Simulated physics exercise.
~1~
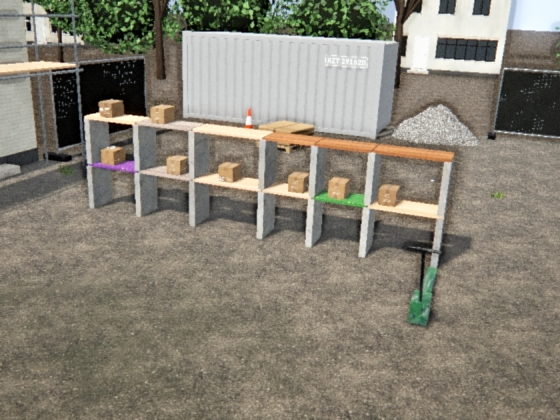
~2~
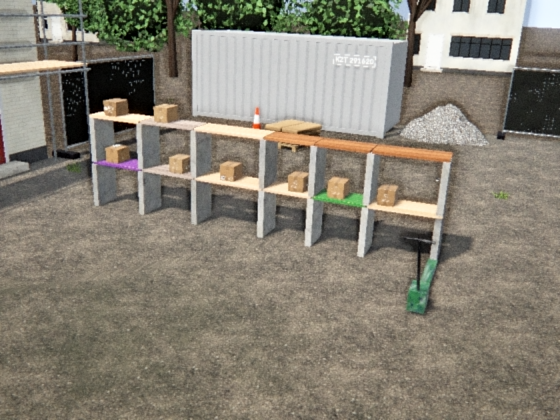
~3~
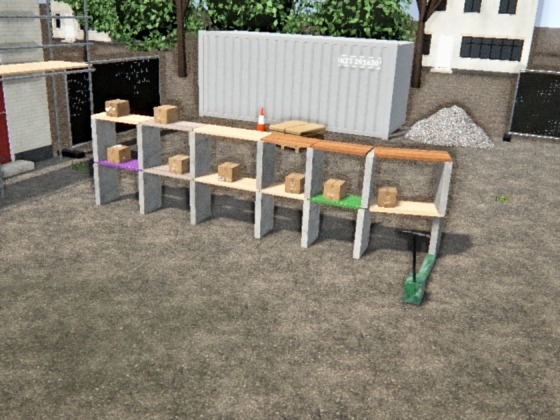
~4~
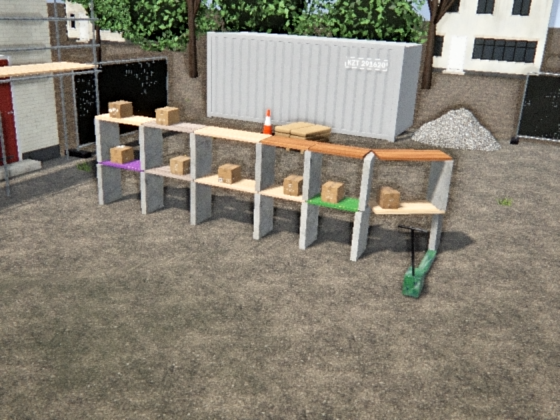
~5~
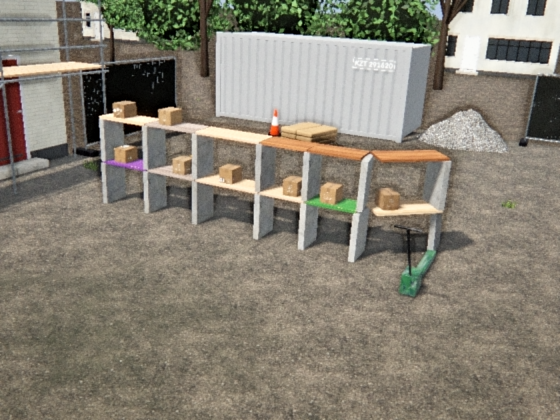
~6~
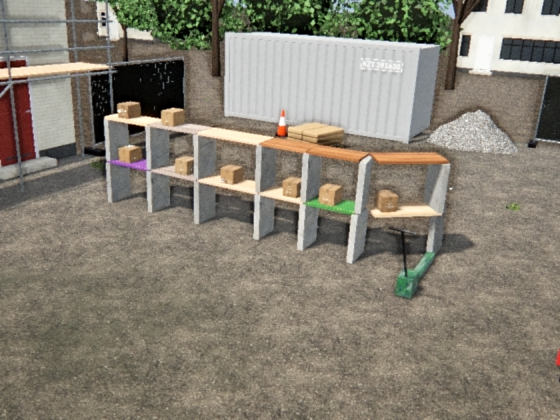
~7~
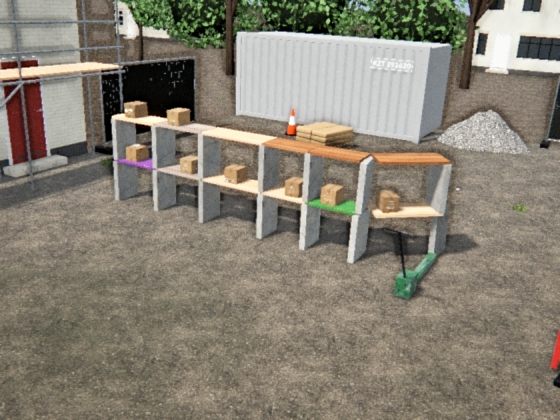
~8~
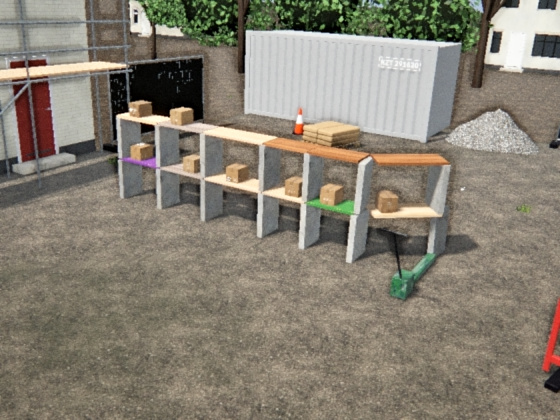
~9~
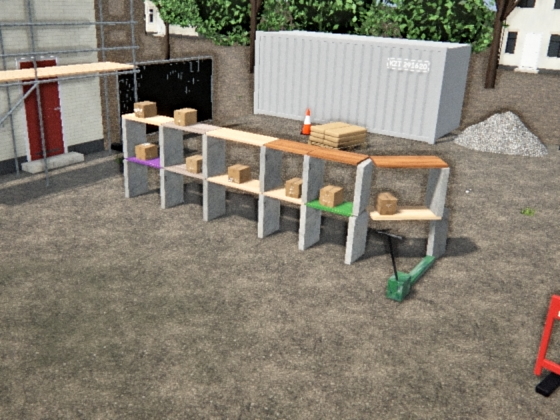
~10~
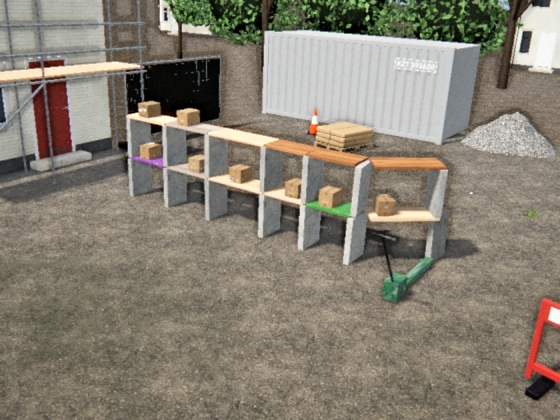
In the video, a green jack moves in low against the foot of the right-hand upright of a two-tier row of board shelves holding small cartons, nudging the end slightly askew, then stops as the view drifts sideways, with the shelves, cartons, and green and purple boards still up.
